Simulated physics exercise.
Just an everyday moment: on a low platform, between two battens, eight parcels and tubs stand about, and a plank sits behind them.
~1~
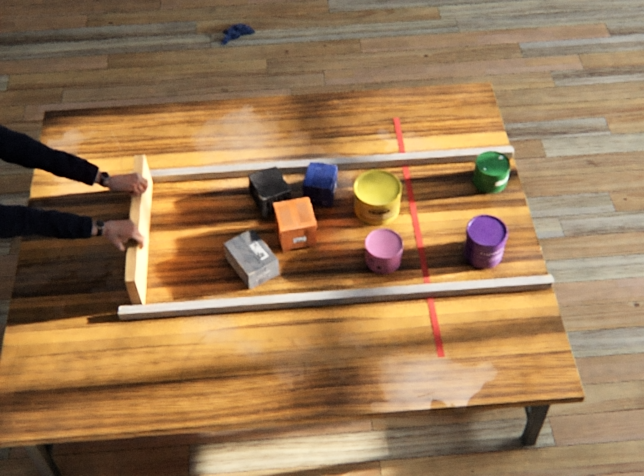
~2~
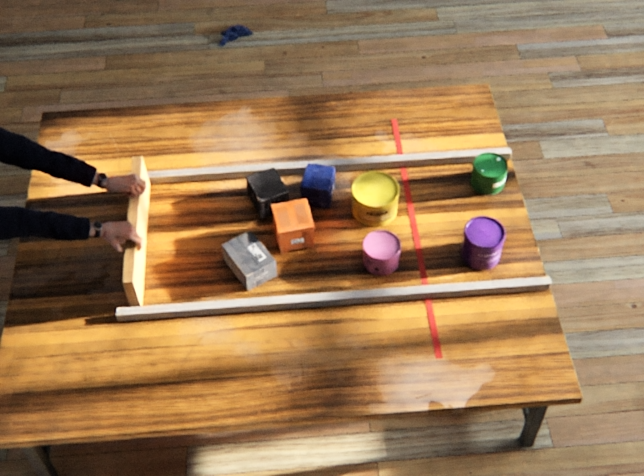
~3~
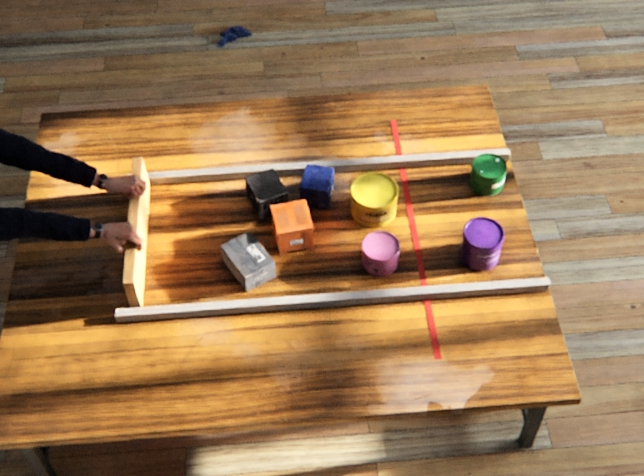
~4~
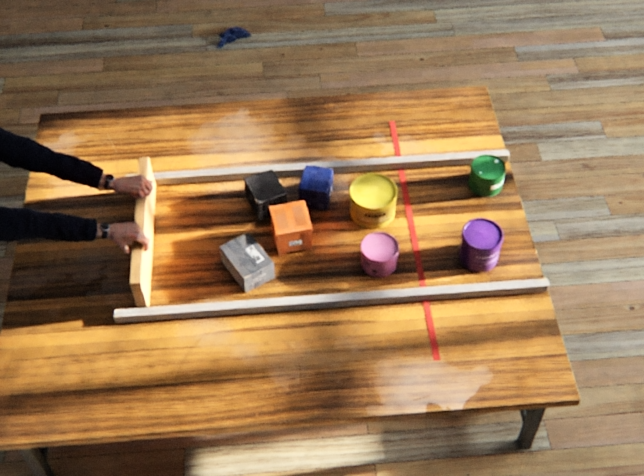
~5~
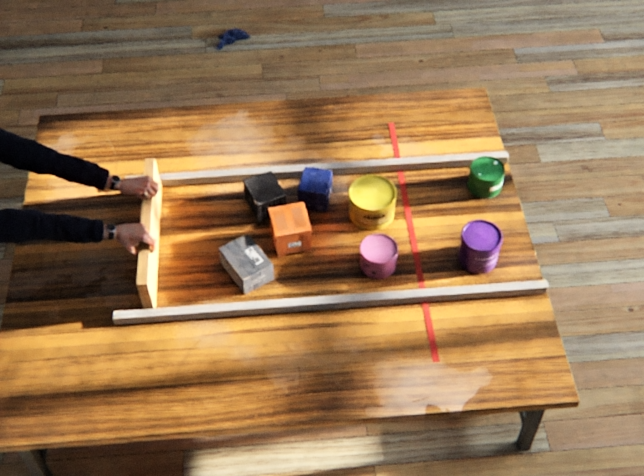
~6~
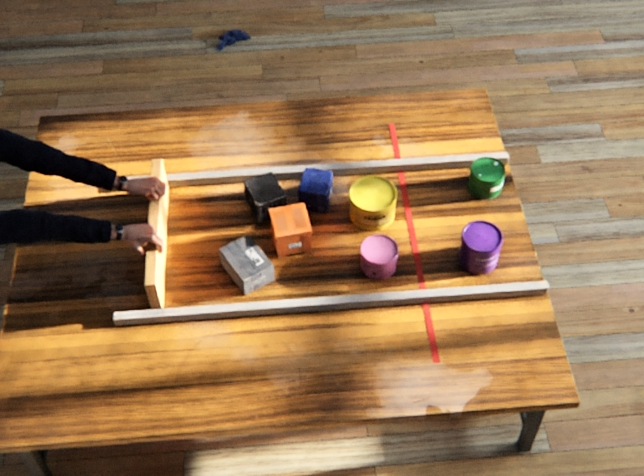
On a wooden table standing on a plank floor, seen from above at an angle, two pale battens run lengthwise with a red tape line crossing toward the right. Between them sit black, blue, orange and grey boxes, then yellow and pink tubs, with green and purple ones beyond the tape. Two dark-sleeved hands at left hold an upright board, keep it nearly still, then slide it slightly right, touching nothing.
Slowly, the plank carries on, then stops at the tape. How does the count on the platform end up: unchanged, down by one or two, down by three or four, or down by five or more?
Count: Nil.
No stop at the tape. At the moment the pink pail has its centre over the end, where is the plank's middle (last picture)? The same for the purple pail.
The middle is at (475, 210) when it's the pink pail, and at (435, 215) when it's the purple pail.
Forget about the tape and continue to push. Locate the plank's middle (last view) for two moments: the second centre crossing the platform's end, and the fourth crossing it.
Around (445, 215); afterwards around (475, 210).
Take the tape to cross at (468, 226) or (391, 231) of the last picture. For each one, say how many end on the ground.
2 and 0.
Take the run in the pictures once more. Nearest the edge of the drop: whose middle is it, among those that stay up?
That's the purple pail.
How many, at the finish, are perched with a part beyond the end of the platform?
That comes to 0 of them.
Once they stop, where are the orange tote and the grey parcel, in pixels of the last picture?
Result: One about (441, 224), other about (440, 267).
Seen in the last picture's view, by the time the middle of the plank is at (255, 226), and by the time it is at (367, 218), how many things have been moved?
Tally: First 3; then 6.
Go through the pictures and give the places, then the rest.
In the first picture, green canister (491, 172); purple pail (485, 242); yellow pail (377, 198); plank (139, 229); tape (416, 224).
In the second picture, purple pail (482, 244); blue parcel (318, 186).
In the third picture, yellow pail (374, 200); grey parcel (248, 261).
In the fourth picture, green canister (487, 175); pink pail (379, 255).
In the fifth picture, purple pail (479, 247); black crate (265, 196).
In the sixth picture, green canister (487, 178); purple pail (480, 248); yellow pail (373, 204); plank (157, 233); tape (412, 230).
A little later, none off yet; green canister at rest near (487, 178); purple pail at rest near (480, 248); yellow pail at rest near (373, 204).
Next, none off yet; green canister at rest near (487, 178); purple pail at rest near (480, 248); yellow pail shifted a little near (381, 205).
Later still, none off yet; green canister at rest near (487, 178); purple pail at rest near (480, 248); yellow pail shifted about its own width near (416, 203).
When it is over, the number that fall off is zero.
